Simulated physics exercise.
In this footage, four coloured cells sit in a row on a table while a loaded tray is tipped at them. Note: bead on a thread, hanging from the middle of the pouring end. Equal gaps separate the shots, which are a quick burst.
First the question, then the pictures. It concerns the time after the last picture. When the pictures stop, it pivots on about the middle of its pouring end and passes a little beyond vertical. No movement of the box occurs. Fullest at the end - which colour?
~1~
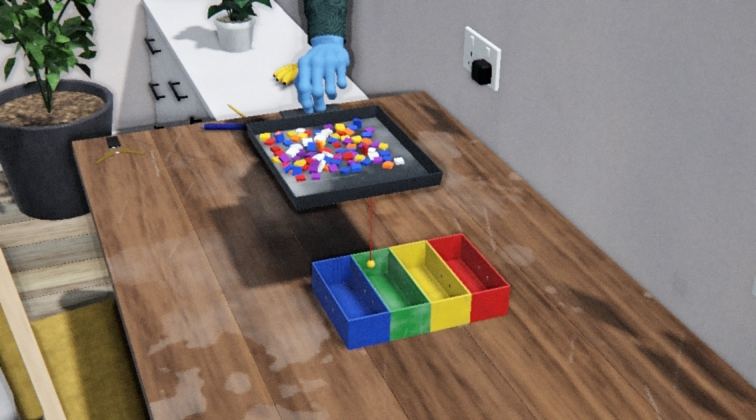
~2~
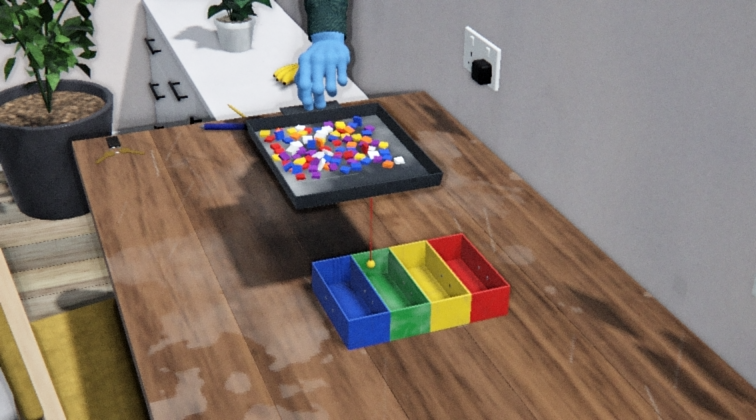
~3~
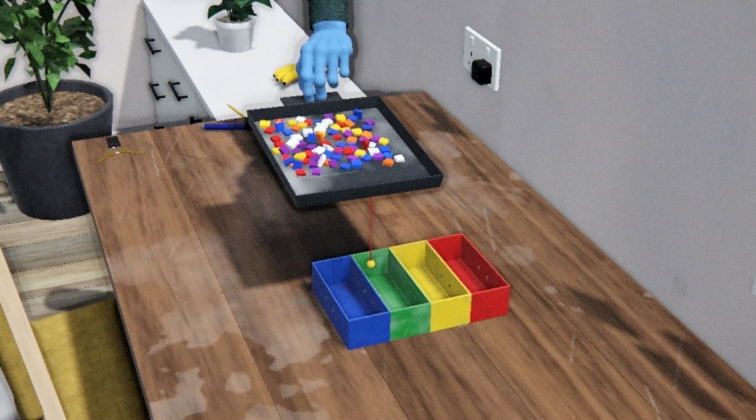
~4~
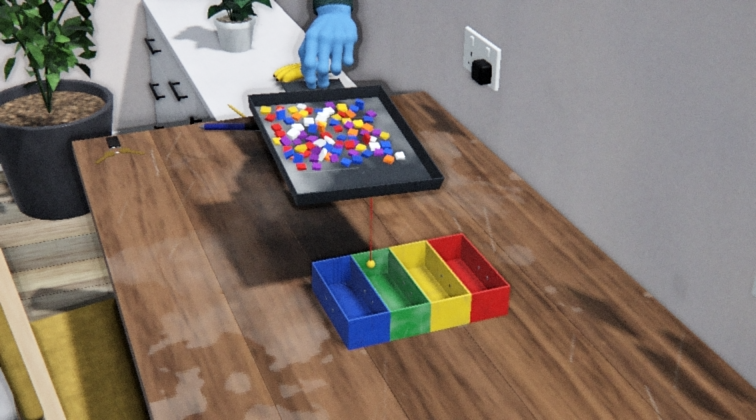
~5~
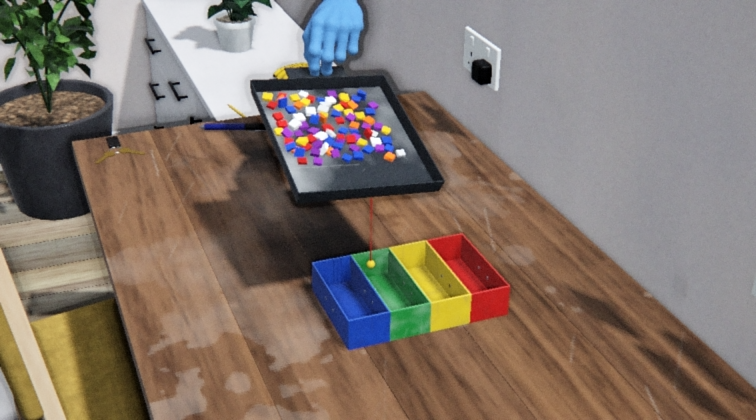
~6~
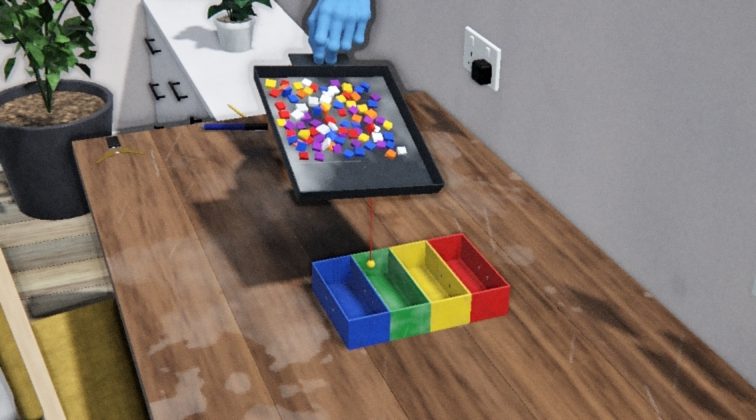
Yellow cell.
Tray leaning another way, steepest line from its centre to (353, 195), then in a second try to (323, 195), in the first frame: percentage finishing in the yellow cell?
Somewhere close to 10 % the first time, 0 % the second.
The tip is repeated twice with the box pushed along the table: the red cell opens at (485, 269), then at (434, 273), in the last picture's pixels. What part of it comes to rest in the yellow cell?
50 and 30 in a hundred.
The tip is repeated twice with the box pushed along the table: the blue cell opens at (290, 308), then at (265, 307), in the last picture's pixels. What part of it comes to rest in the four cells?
In order, about 60 and 20 in a hundred.
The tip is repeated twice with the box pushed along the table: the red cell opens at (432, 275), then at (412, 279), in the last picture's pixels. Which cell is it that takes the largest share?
First: The red one. Second: The red cell.
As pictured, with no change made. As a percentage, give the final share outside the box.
About 0 per cent.
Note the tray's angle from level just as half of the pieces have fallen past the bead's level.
The tilt then is about 115°.
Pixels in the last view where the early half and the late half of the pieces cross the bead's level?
First around (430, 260), afterwards around (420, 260).
Soon, tray tipped steeply; nearly all on the tray; a small part falling or outside the box.
A while on, tray tipped past a quarter turn; about two thirds on the tray; about a quarter in the yellow cell; a small part in the green cell; a stray few in the red cell; a small part falling or outside the box.
Towards the end, tray tipped past a quarter turn; about two thirds in the yellow cell; about a quarter in the green cell; a small part in the red cell; a stray few in the blue cell.
Finally, tray tipped past a quarter turn; about two thirds in the yellow cell; about a quarter in the green cell; a small part in the red cell; a stray few in the blue cell.
